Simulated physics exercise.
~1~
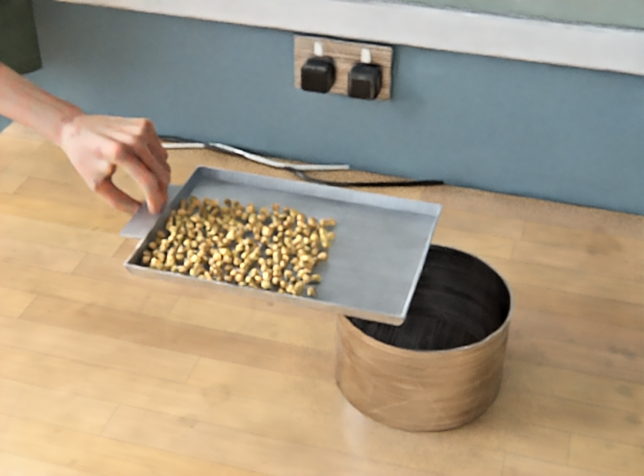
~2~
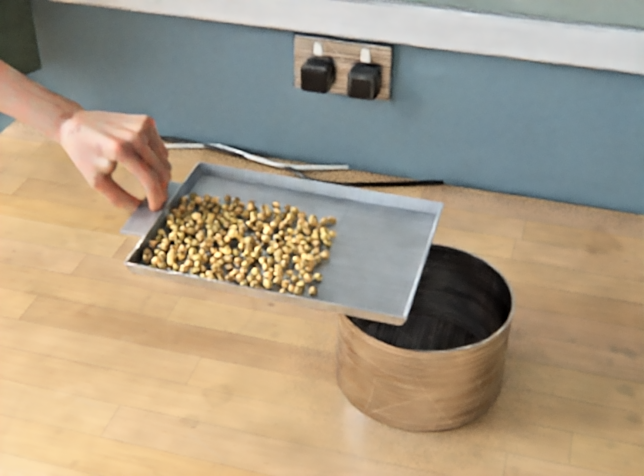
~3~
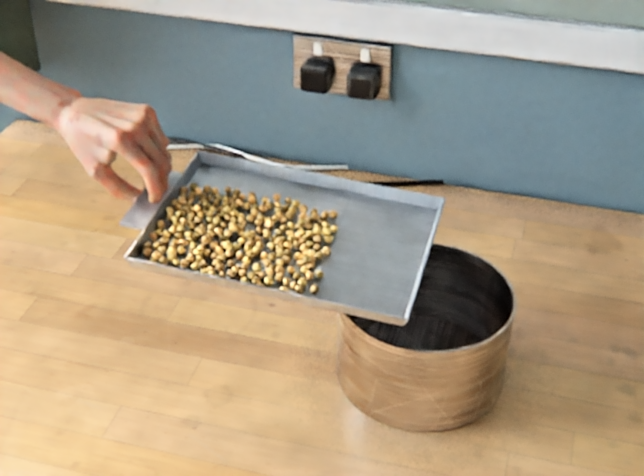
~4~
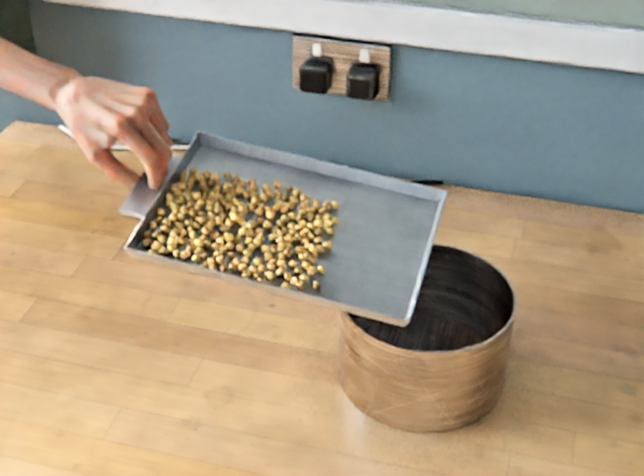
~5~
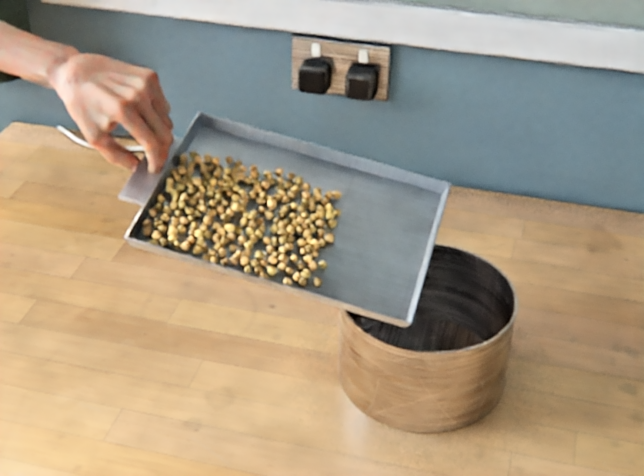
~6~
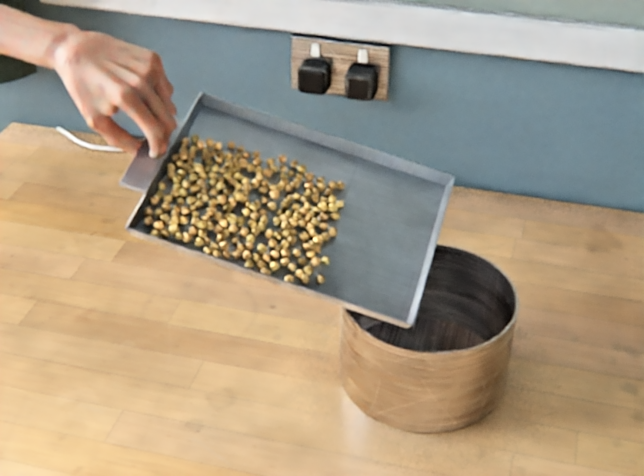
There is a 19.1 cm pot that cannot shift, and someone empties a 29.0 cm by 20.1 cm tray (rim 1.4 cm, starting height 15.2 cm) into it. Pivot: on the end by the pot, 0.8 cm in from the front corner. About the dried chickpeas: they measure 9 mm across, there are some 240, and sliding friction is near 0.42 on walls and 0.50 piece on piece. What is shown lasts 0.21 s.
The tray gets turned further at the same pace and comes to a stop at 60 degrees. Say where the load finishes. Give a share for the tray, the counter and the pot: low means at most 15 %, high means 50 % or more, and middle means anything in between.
Shares: Left on the tray middle, counter high, pot low.
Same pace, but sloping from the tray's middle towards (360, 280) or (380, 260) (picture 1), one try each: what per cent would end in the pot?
The share comes to roughly 5 in a hundred, then roughly 45 in a hundred.
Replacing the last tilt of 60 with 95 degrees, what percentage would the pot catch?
That would be around 0 percent.
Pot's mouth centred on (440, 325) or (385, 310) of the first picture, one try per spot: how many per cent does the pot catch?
Estimates: 35 in a hundred and 10 in a hundred.
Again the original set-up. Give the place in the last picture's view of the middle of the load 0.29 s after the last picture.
The middle of the load should be near (301, 217) then.
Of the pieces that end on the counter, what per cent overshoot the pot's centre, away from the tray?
Around 80 per cent, give or take.
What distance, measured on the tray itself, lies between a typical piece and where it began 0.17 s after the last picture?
Displacement on the tray: Roughly 2 cm.
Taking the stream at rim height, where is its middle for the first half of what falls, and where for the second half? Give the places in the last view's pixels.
(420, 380) or so first, later (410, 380).
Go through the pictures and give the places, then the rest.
The first frame shows tray tilt 0 degrees, front corners at (130, 263) and (400, 313); middle of the pieces at (243, 244); pot at (424, 293).
The second frame shows tray tilt 1 degrees, front corners at (131, 261) and (402, 314); middle of the pieces at (244, 242).
The third frame shows tray tilt 4 degrees, front corners at (131, 255) and (404, 315), lowest corner right front; middle of the pieces at (244, 236).
The fourth frame shows tray tilt 8 degrees, front corners at (131, 246) and (406, 316), lowest corner right front; middle of the pieces at (245, 226).
The fifth frame shows tray tilt 14 degrees, front corners at (131, 235) and (408, 318), lowest corner right front; middle of the pieces at (247, 216).
The sixth frame shows tray tilt 19 degrees, front corners at (132, 226) and (410, 319), lowest corner right front; middle of the pieces at (249, 206); pot at (429, 294).
Then, 0.17 s after the last picture, tilt 40 degrees; the tray holds 100 %, the pot 0 %.
Then, 0.29 s after the last picture, tilt 55 degrees; the tray holds 100 %, the pot 0 %.
Then, 0.54 s after the last picture, tilt 60 degrees; the tray holds 50 %, the pot 0 %.
In the end, tray 30 %, counter 70 %, pot 0 %.
